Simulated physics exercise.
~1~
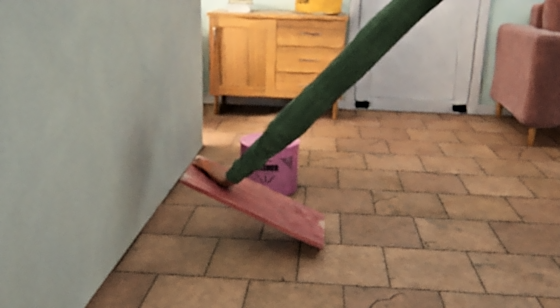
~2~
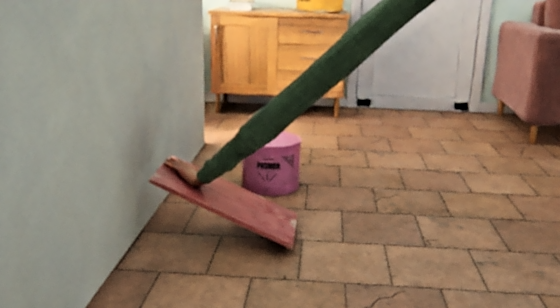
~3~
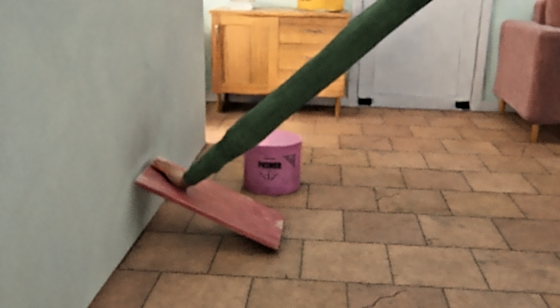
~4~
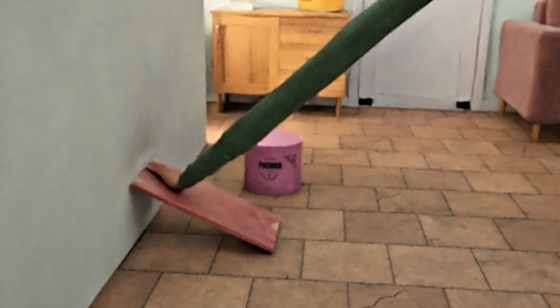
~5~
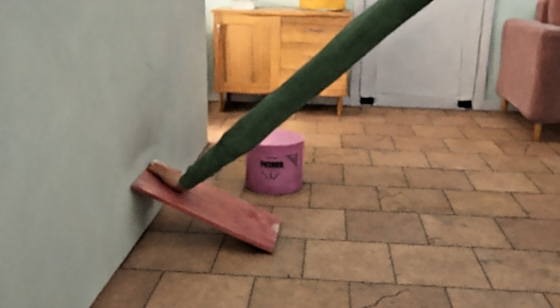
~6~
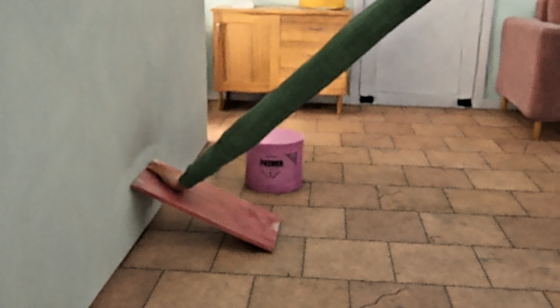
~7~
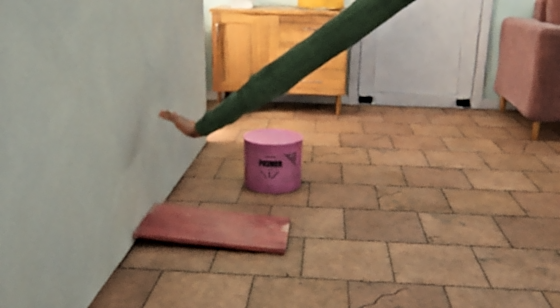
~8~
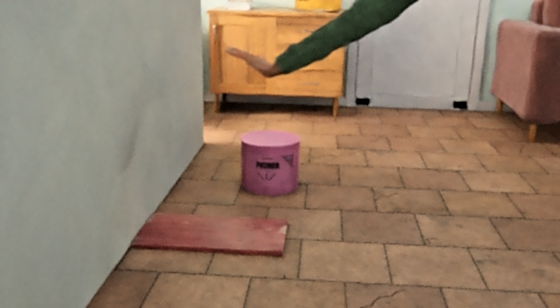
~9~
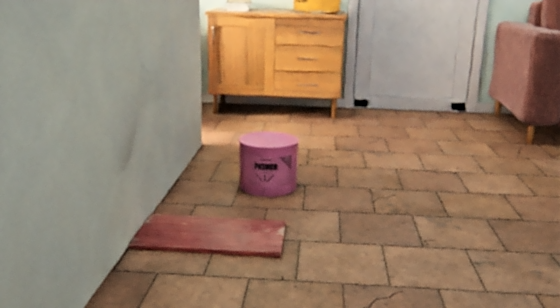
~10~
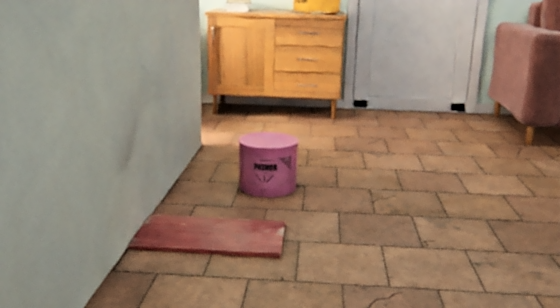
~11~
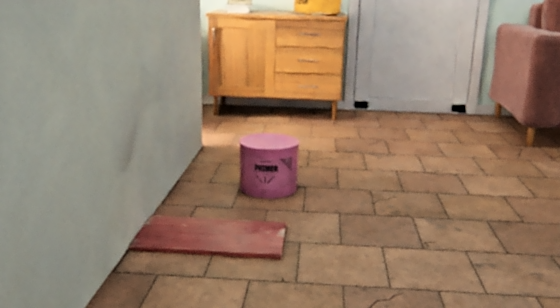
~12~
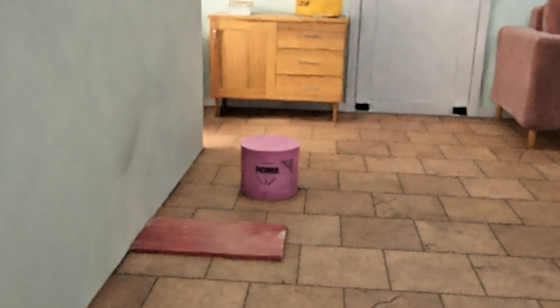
In a tiled room, a green-sleeved arm leans a red board against a wall, lets go, and the board slips flat.
